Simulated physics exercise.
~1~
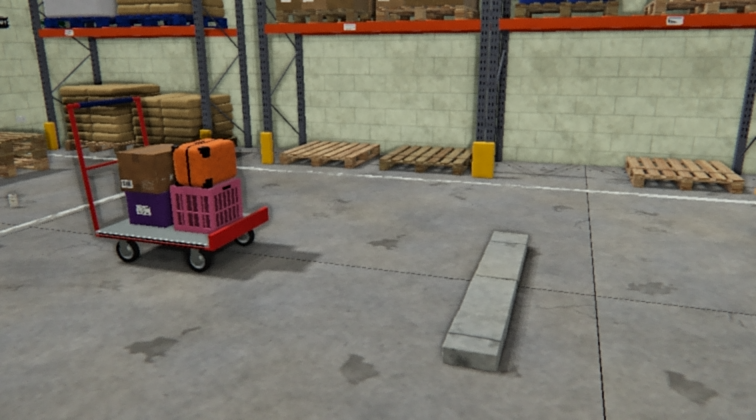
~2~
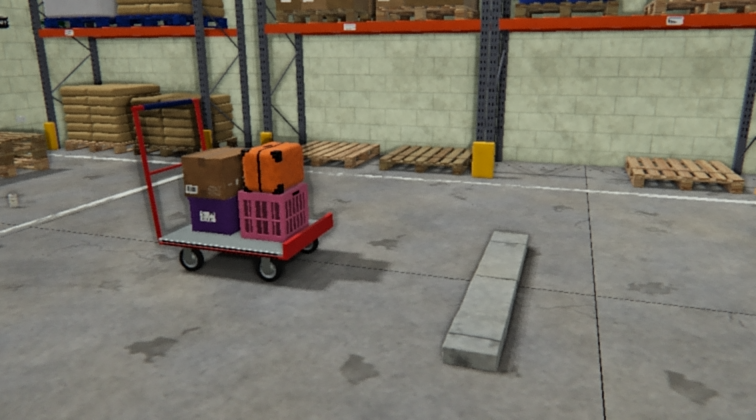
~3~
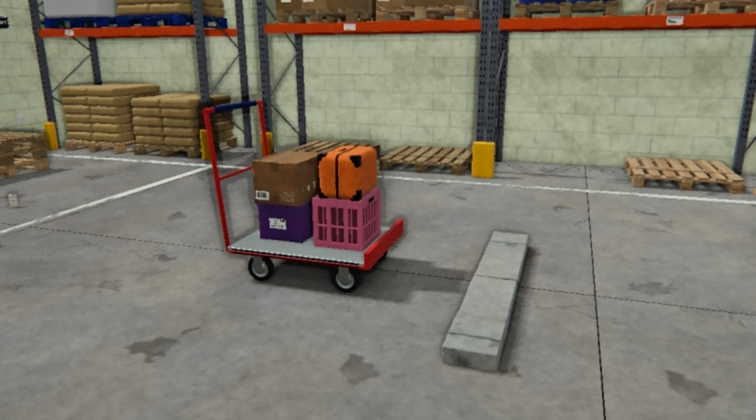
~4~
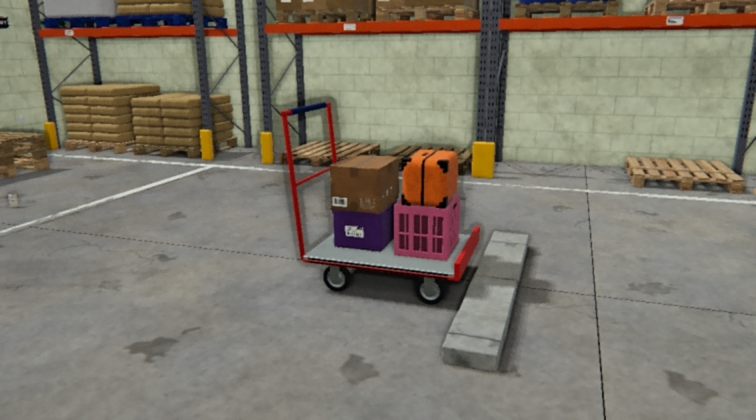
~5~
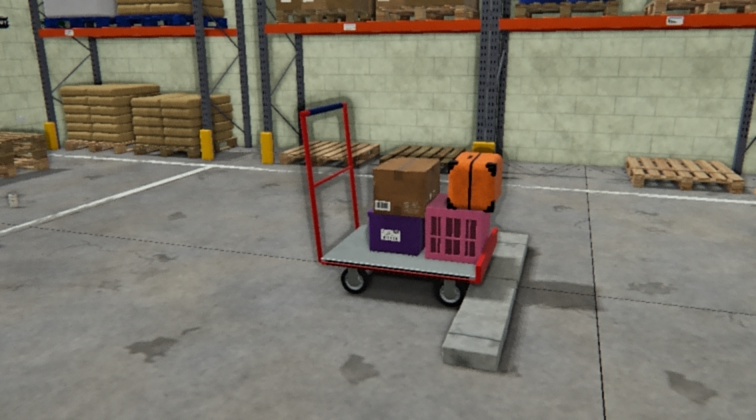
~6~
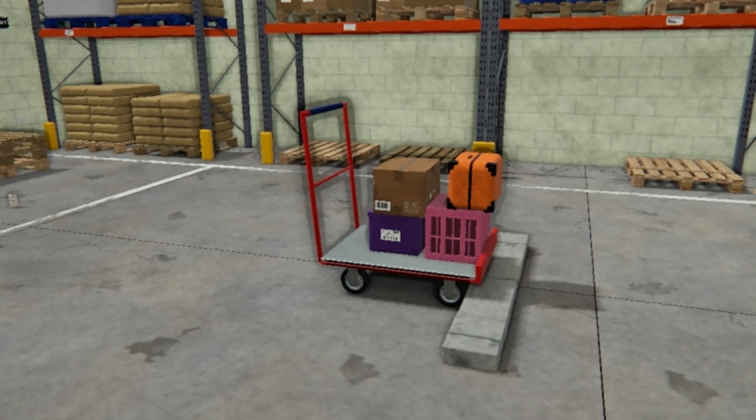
Warehouse floor with a loaded red trolley rolling right, stopping against a concrete beam, its boxes, crate and orange suitcase staying aboard.
